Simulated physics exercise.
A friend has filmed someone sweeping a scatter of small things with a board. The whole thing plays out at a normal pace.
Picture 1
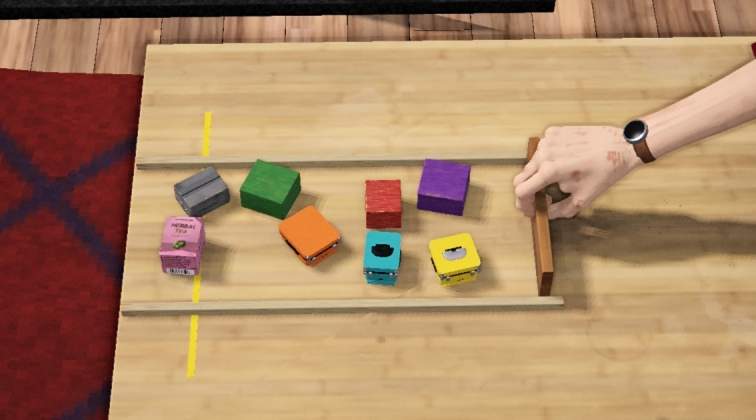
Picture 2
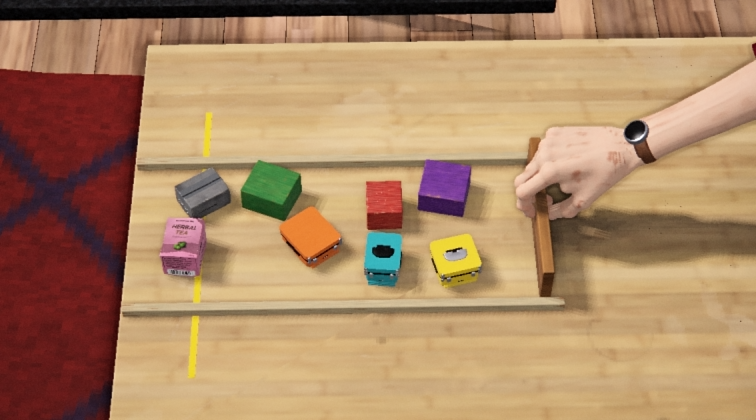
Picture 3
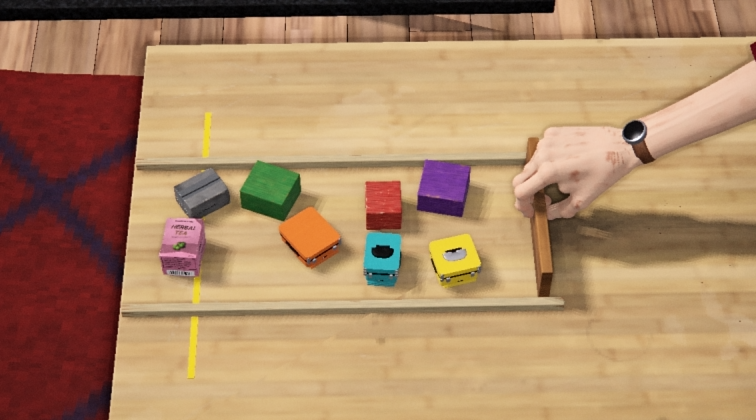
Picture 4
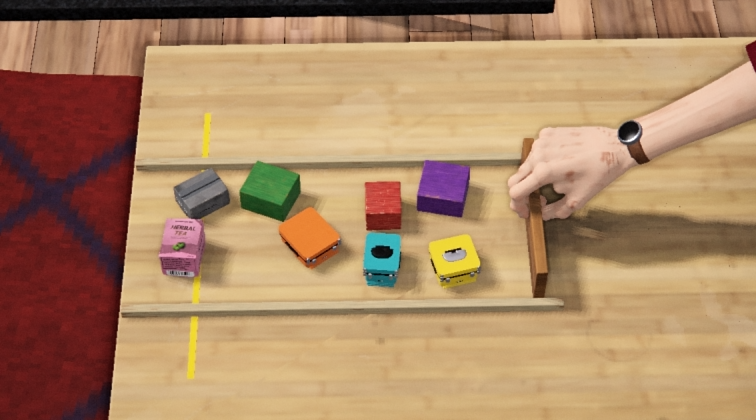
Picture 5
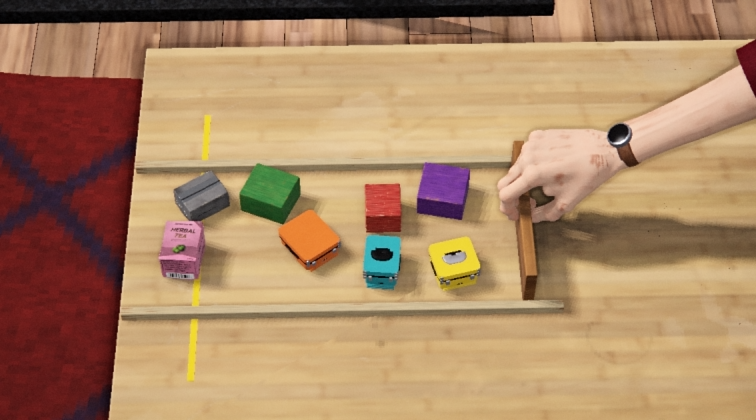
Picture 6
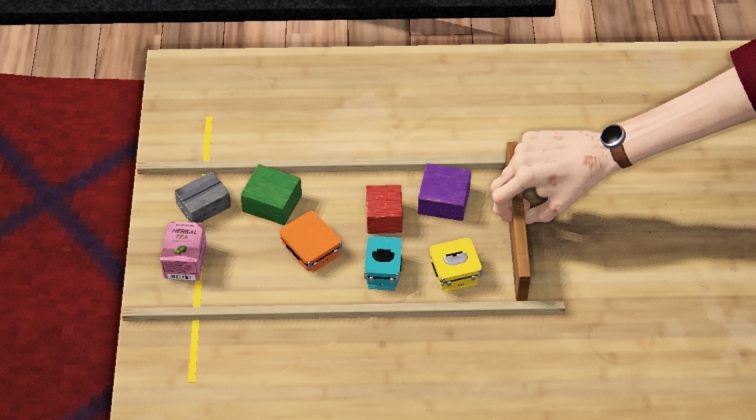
On a wooden tabletop between two thin rails, a hand wearing a watch held a board still at the right, then slid it slightly left toward the scattered colourful blocks and boxes, which stayed put.
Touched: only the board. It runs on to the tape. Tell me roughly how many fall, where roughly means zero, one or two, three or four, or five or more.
Roughly, three or four fall.
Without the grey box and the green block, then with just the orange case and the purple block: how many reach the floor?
Try one: 2; try two: 2.
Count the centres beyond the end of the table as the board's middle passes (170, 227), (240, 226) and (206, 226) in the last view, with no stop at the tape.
Over the end: 6, 2, 4.
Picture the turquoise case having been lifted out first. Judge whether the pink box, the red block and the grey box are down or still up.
Well, the pink box winds up down, the red block is still there, and the grey box winds up down.
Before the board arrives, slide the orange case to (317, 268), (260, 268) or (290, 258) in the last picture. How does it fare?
Results in turn - not saved; not saved; not saved.
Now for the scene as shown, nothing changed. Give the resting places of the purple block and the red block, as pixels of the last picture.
About (179, 199), and about (137, 213).
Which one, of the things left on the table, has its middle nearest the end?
The foremost one is the red block.
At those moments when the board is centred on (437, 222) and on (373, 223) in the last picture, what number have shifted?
4 at one spot and 6 at the other.
Soon after, none off yet; pink box at rest near (184, 251); grey box at rest near (203, 199); green block at rest near (271, 195).
After that, none off yet; pink box at rest near (184, 251); grey box displaced about its own width near (175, 195); green block displaced about its own width near (226, 188).
And then, one off so far; pink box displaced about its own width near (124, 268); grey box on its side near (106, 230); green block displaced well along near (147, 188).
In the end, the number that fall off is three or four; gone, orange case, green block, grey box and pink box.
